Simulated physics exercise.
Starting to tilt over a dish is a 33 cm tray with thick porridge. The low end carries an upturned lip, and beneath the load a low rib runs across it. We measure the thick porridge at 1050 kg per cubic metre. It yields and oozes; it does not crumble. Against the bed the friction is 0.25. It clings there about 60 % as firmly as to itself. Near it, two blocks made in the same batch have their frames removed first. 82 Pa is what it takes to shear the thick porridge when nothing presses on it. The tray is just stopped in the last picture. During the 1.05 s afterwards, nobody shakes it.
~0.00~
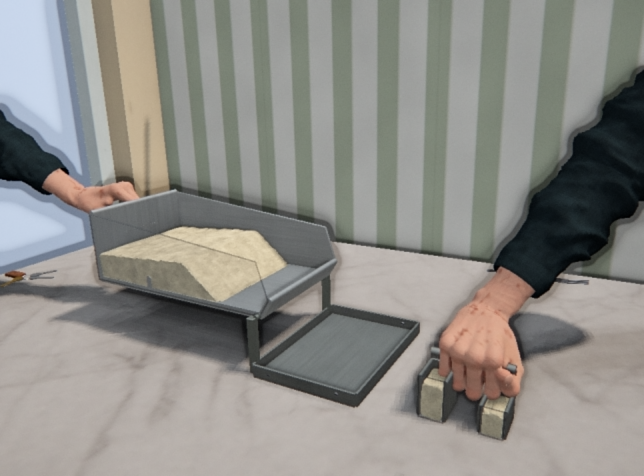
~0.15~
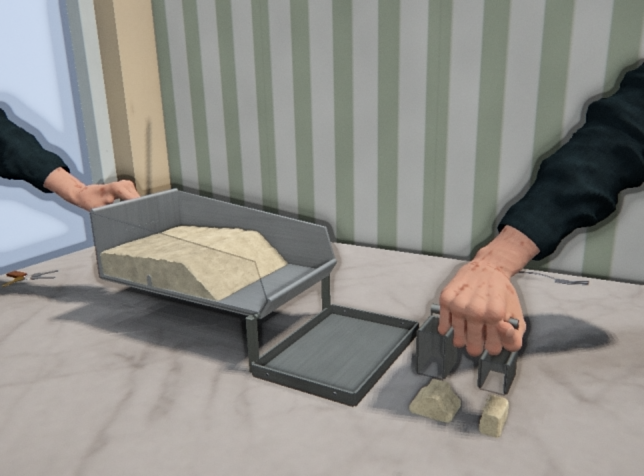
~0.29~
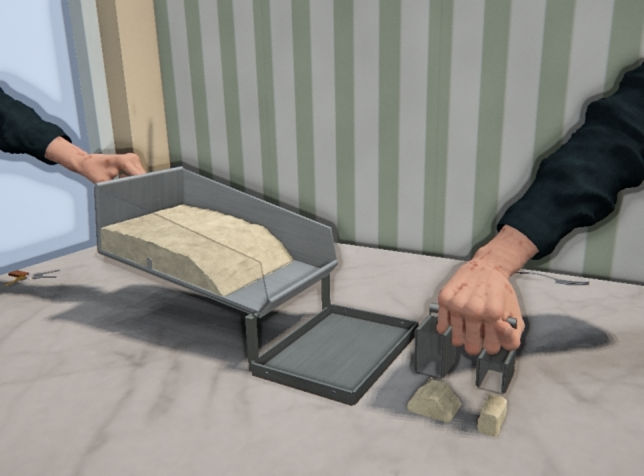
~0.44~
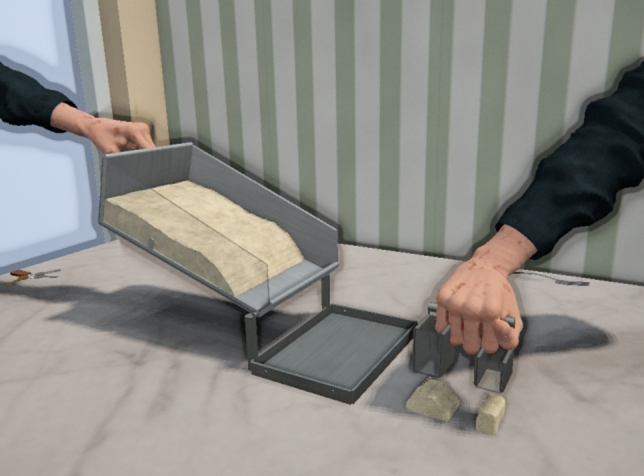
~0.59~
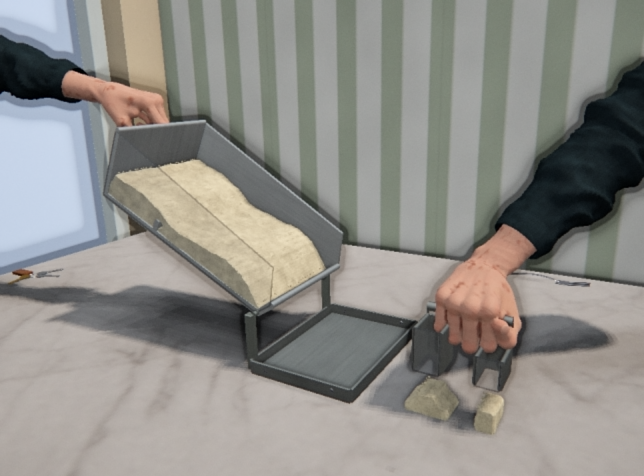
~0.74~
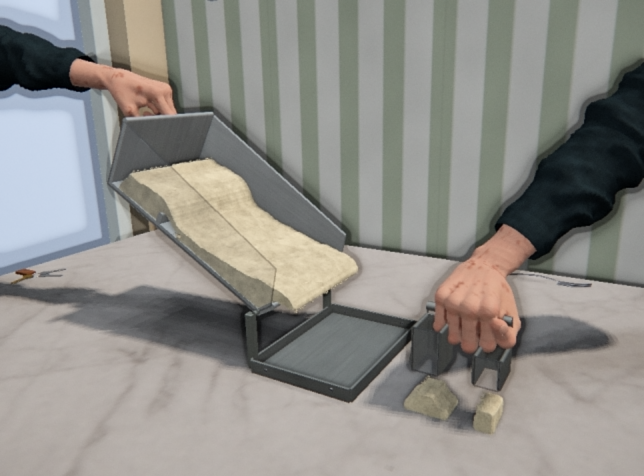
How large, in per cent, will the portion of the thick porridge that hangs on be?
My estimate is about 48 per cent.
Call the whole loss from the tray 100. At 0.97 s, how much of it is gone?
I'd put it at around 60 %.
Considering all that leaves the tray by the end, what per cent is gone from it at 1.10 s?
The share is about 80 %.
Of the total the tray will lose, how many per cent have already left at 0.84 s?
30 %.
After 0.84 s, the tilt is 30 degrees and 83 % is on the bed.
After 0.97 s, the tilt is 30 degrees and 68 % is on the bed.
After 1.10 s, the tilt is 30 degrees and 58 % is on the bed.
After 1.23 s, the tilt is 30 degrees and 52 % is on the bed.
After 1.75 s, the tilt is 30 degrees and 48 % is on the bed.
